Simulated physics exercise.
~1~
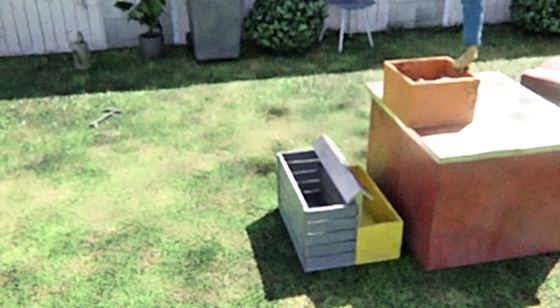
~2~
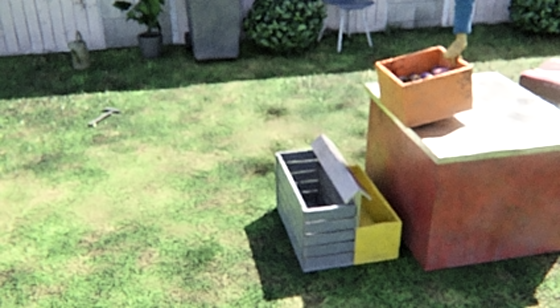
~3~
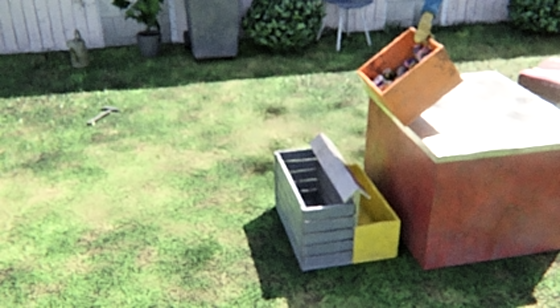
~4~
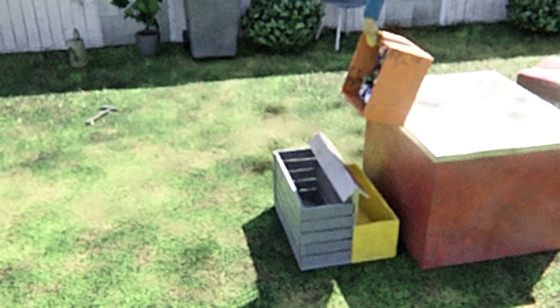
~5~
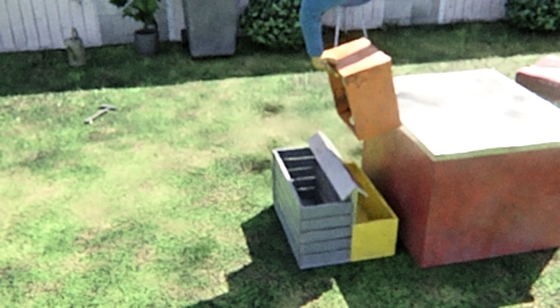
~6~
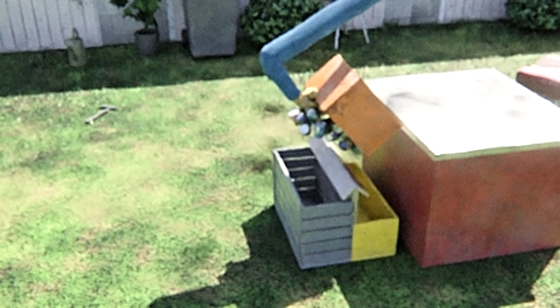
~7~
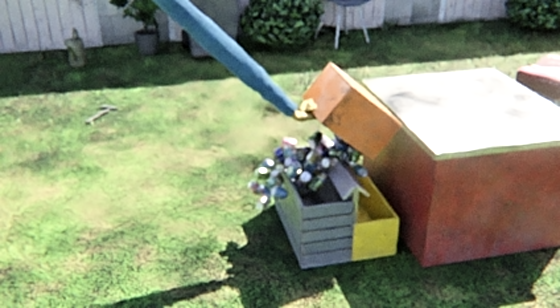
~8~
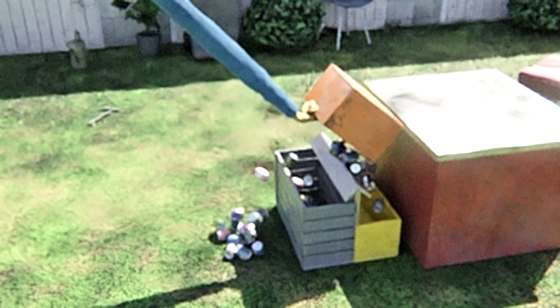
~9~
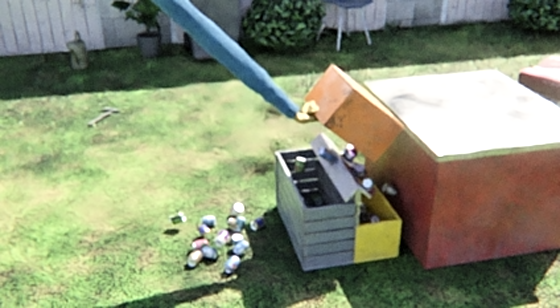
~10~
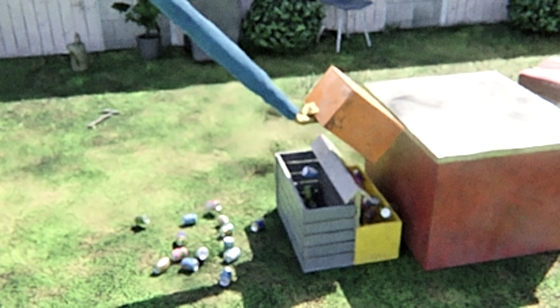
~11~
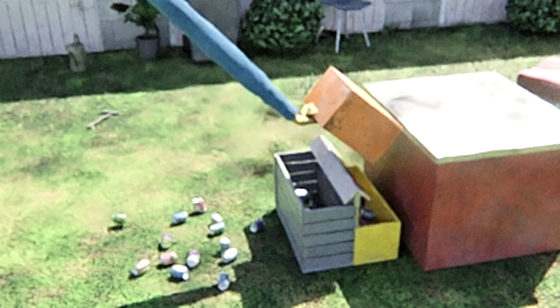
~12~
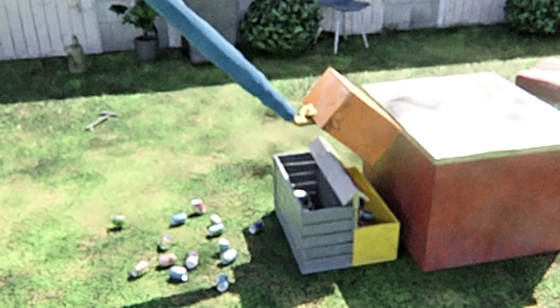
The clip opens on a sunny lawn, where an orange crate of small cans sits on a reddish bench above a grey slatted box and a yellow box, with a sloping ridge between them. A blue arm lifts the crate and swings it left, tilting it steadily over the bench's edge. As it tips past its side, the cans spill out in a cluster over the grey box. Some drop into the boxes, while others tumble onto the grass to the left and roll apart. The crate stays held upside down at a slant as the scattered cans settle, with more inside the boxes than on the lawn.
